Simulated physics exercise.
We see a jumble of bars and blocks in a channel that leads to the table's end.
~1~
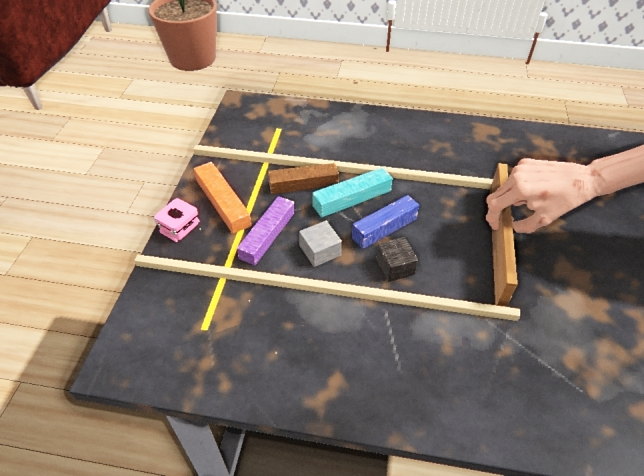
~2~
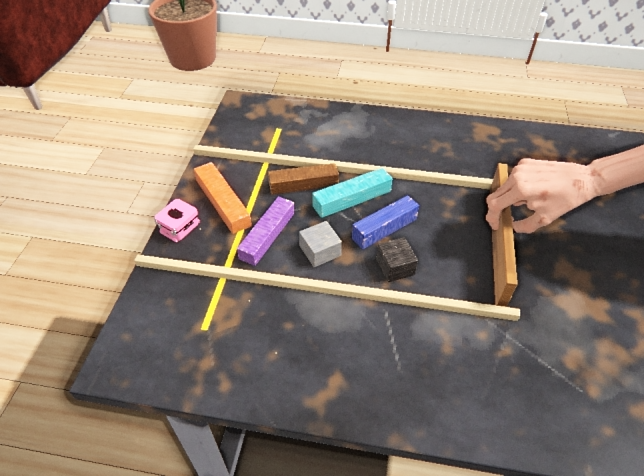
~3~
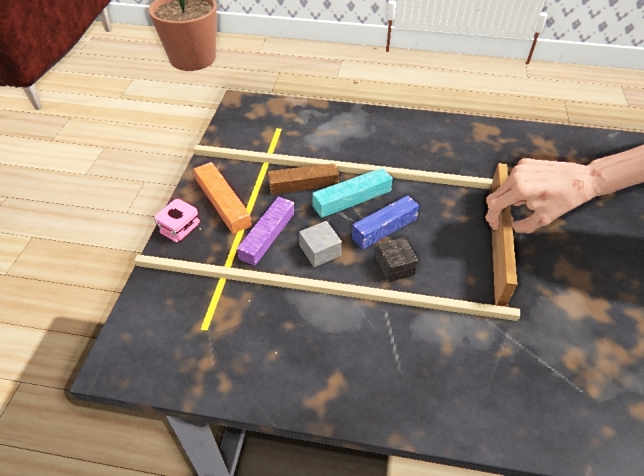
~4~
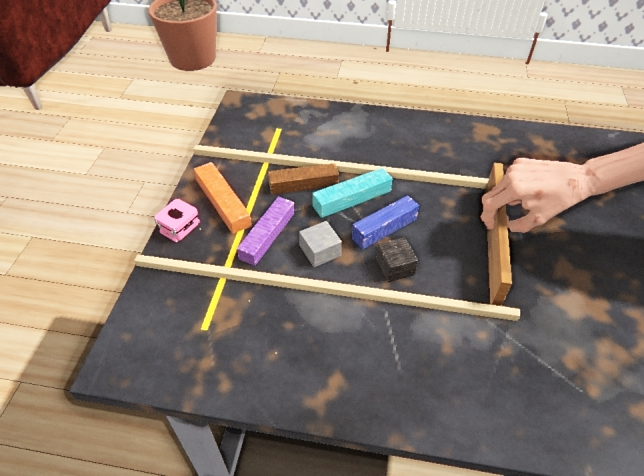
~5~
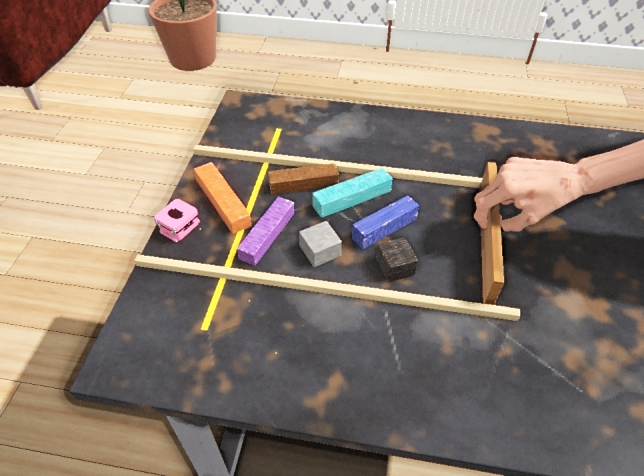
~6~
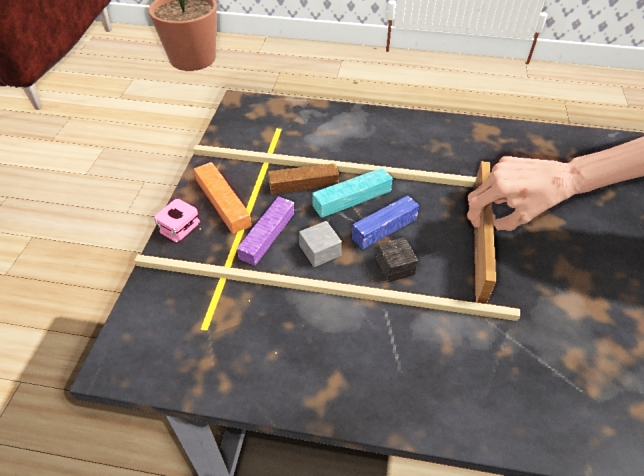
On a dark, mottled table, a hand holds a wooden board upright between two pale rails, beside coloured bars and blocks and a yellow strip; the hand then slides the board slightly left while the other pieces stay still.
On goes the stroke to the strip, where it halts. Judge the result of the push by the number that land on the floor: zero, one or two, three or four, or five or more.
The number that land on the floor is one or two.
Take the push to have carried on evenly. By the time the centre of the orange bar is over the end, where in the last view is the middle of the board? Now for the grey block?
First one: Around (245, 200). Other one: Around (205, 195).
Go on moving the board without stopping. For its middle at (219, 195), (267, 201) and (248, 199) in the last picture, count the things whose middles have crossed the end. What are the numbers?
The counts: 3, 0 and 1.
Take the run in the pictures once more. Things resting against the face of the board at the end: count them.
3 touch it.
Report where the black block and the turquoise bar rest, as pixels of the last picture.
The black block stops around (222, 235); the turquoise bar around (232, 179).
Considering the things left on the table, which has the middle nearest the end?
It's the orange bar that is foremost.
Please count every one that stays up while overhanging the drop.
The count would be 2.
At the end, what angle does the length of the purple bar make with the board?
The angle comes out near 30 degrees.
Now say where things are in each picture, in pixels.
The first frame shows pink case (178, 221); orange bar (222, 196); purple bar (267, 230); board (502, 231); tape (248, 212).
The second frame shows orange bar (222, 197); grey block (320, 244).
The third frame shows purple bar (267, 230); black block (397, 259).
The fourth frame shows pink case (178, 221); brown bar (304, 179).
The fifth frame shows orange bar (222, 197); turquoise bar (353, 192).
The sixth frame shows pink case (178, 221); orange bar (222, 197); purple bar (267, 230); board (483, 229); tape (248, 212).
A little later, none off yet; pink case at rest near (178, 221); orange bar at rest near (222, 197); purple bar at rest near (267, 230).
When it is over, the number that fall off is one or two; down, pink case.
